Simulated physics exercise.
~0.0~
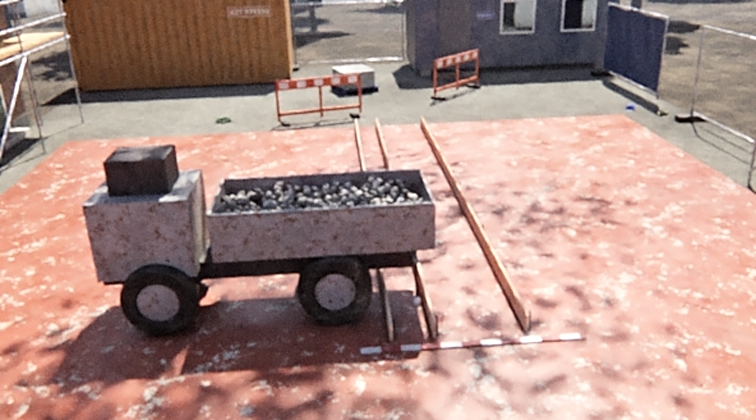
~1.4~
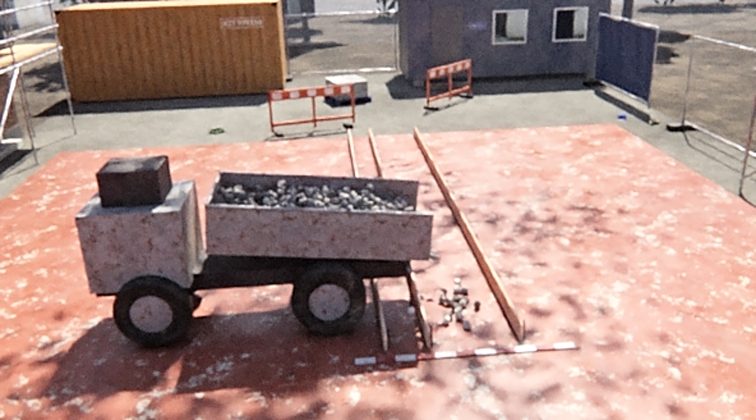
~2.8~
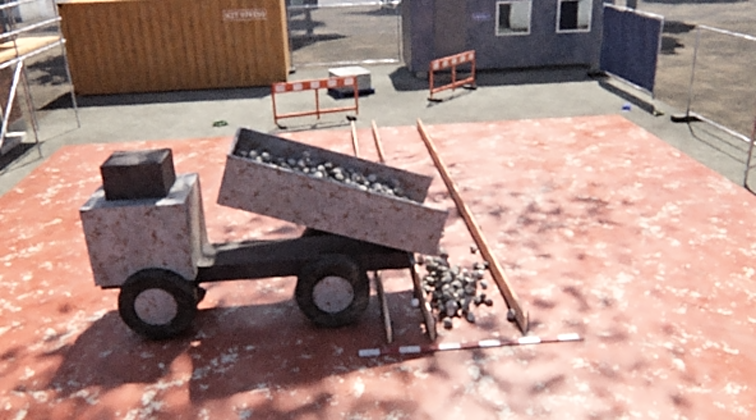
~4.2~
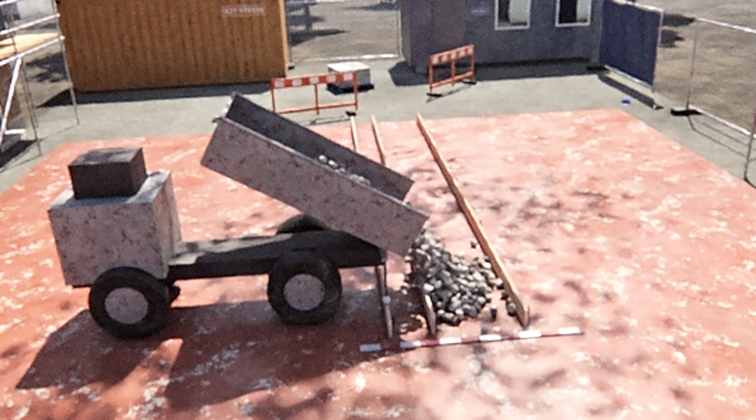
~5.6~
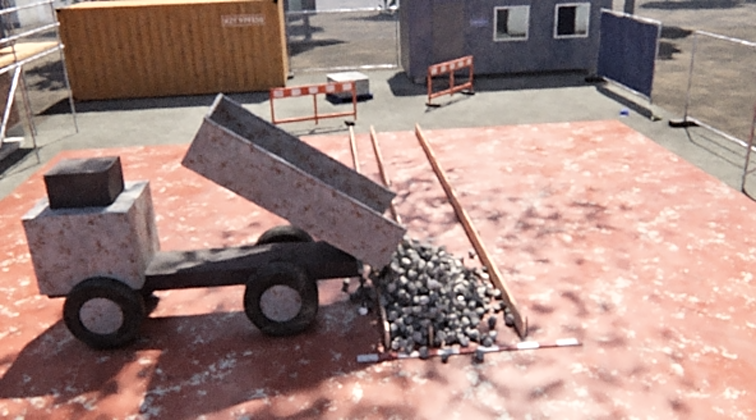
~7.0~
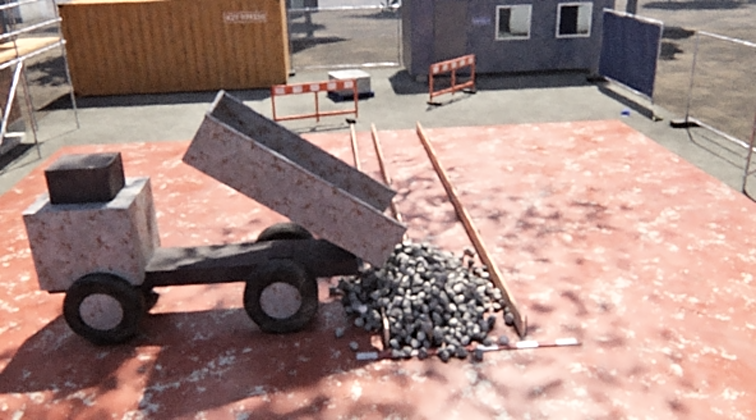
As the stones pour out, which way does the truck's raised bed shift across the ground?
The raised bed shifts to the left along with the truck, away from the growing heap of stones.
